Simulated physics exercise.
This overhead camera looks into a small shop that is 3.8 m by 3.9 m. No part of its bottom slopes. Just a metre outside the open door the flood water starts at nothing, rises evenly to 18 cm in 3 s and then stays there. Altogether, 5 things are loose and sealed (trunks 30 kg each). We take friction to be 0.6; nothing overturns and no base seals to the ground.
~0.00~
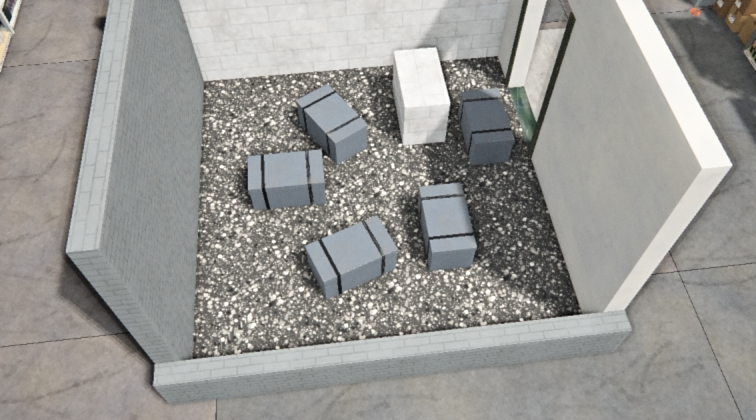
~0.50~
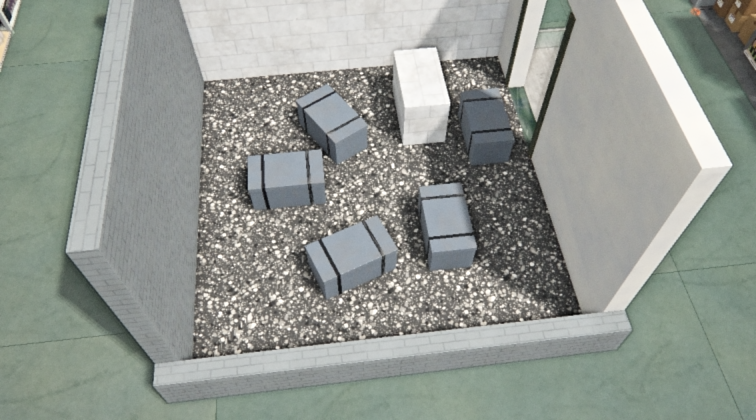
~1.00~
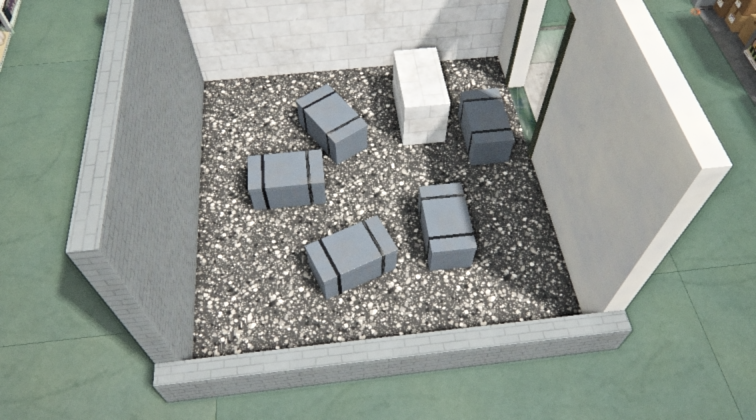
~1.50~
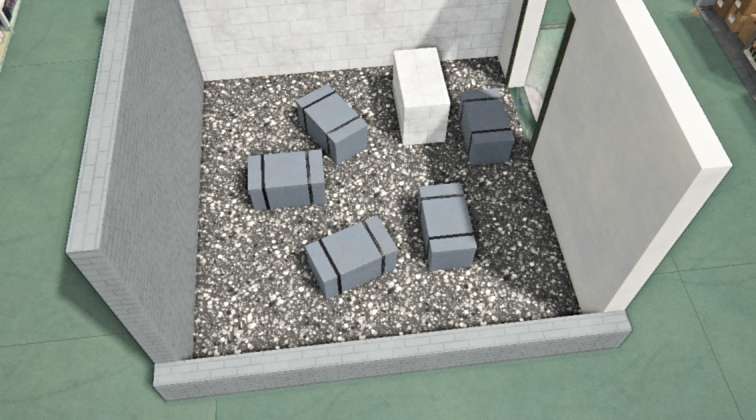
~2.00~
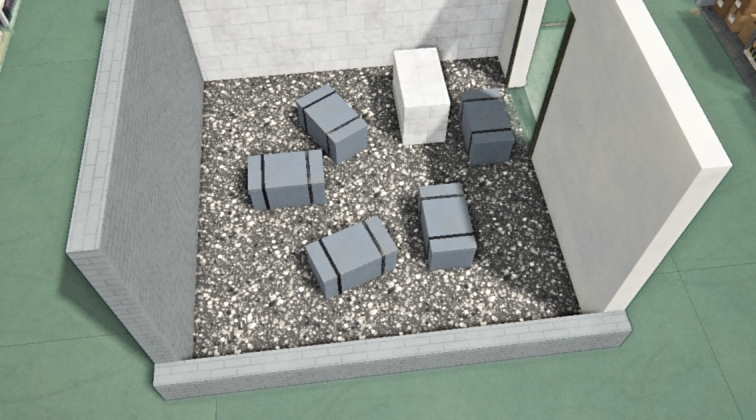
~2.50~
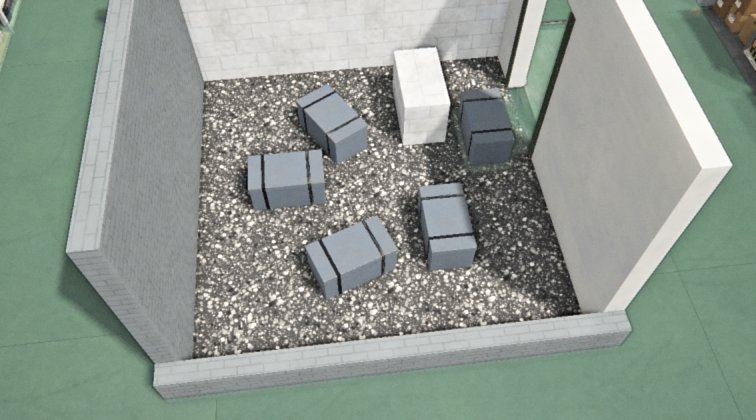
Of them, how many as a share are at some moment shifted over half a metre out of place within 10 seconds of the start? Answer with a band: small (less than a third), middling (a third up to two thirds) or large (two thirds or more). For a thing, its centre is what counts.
Small.
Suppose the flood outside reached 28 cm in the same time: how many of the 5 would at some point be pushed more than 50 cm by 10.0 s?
In that case the number is 4.
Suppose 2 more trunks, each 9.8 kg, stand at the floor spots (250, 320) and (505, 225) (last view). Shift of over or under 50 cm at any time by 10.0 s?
Well, the first one stays under the mark, and the second tops the mark.
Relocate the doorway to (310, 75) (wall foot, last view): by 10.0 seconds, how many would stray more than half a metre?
Then it comes to 2 of them.
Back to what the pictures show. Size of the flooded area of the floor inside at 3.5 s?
Flooded: Near 2.0 m2.
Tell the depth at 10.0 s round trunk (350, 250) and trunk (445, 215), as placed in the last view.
First about 4 cm, second about 7 cm.
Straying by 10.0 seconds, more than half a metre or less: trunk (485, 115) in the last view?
Result: Exceeded.
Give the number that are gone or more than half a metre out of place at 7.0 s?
At that moment it comes to 0.
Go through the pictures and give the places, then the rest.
In the first frame, a trunk at (447, 216), on the bottom; a trunk at (331, 113) rests on the ground; 0.0 m2 under water; 0 of 5 have shifted.
In the second frame, a trunk at (447, 216) rests on the ground; a trunk at (331, 113) rests on the ground; water covers 0.0 m2; 0 of 5 have shifted.
In the third frame, a trunk at (447, 216), on the bottom; a trunk at (331, 113), on the bottom; water covers 0.0 m2; 0 of 5 have shifted.
In the fourth frame, a trunk at (447, 216), on the bottom; a trunk at (331, 113) rests on the ground; 0.0 m2 under water; 0 of 5 have shifted.
In the fifth frame, a trunk at (447, 216), on the bottom; a trunk at (331, 113), on the bottom; 0.1 m2 under water; 0 of 5 have shifted.
In the sixth frame, a trunk at (447, 216) rests on the ground; a trunk at (331, 113), on the bottom; 0.3 m2 under water; 0 of 5 have shifted.
After 3.5 s 0 of 5 are over 50 cm from their spots; 0 afloat.
After 4.5 s 0 of 5 are over 50 cm from their spots; 0 afloat.
After 7.0 s 0 of 5 are over 50 cm from their spots; 0 afloat.
After 10.0 s 1 of 5 are over 50 cm from their spots, and 1 have been at some point; 0 afloat.
